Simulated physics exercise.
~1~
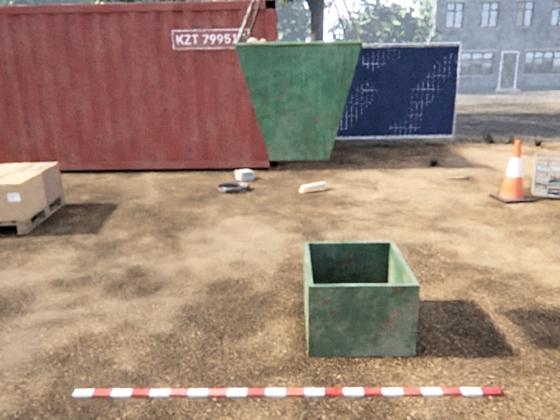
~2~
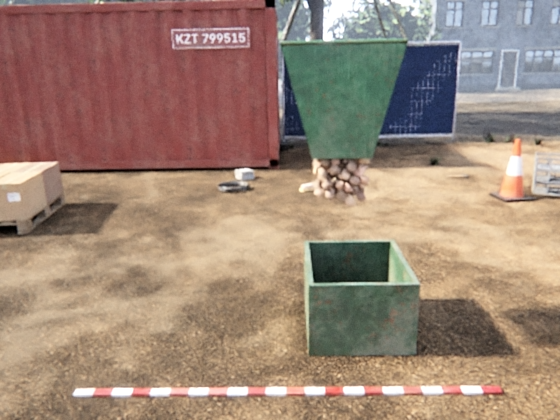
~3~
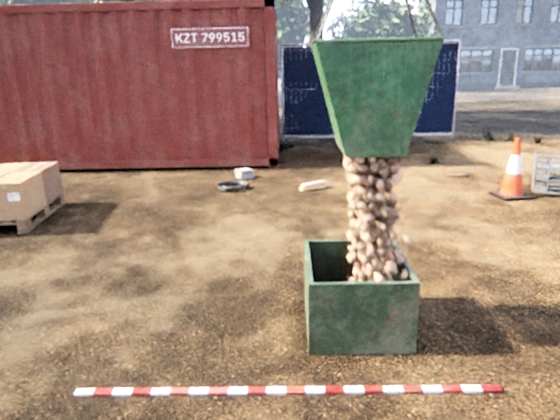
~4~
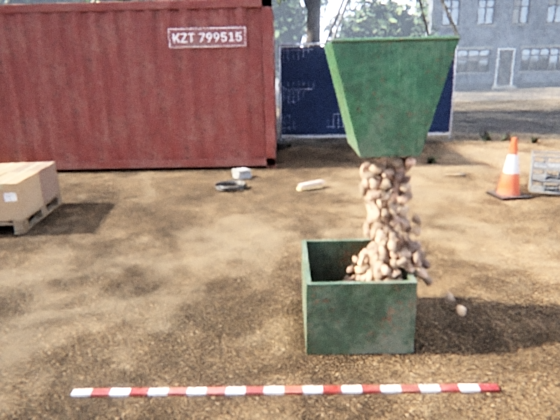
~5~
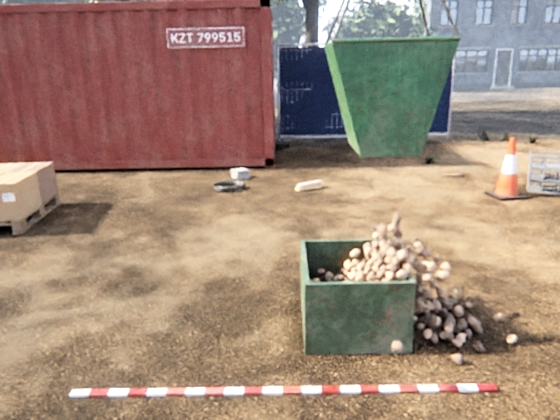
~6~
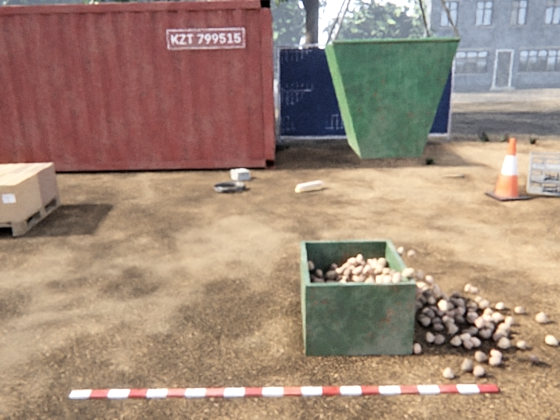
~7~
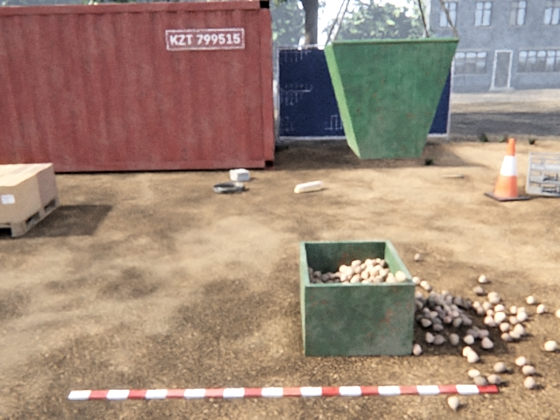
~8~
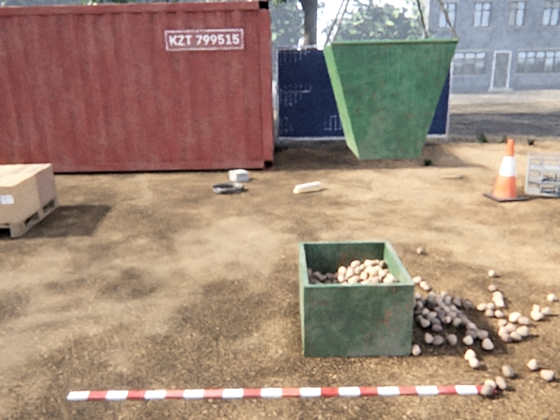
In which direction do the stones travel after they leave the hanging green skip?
The stones move down from the skip toward the bin and the ground beside it.
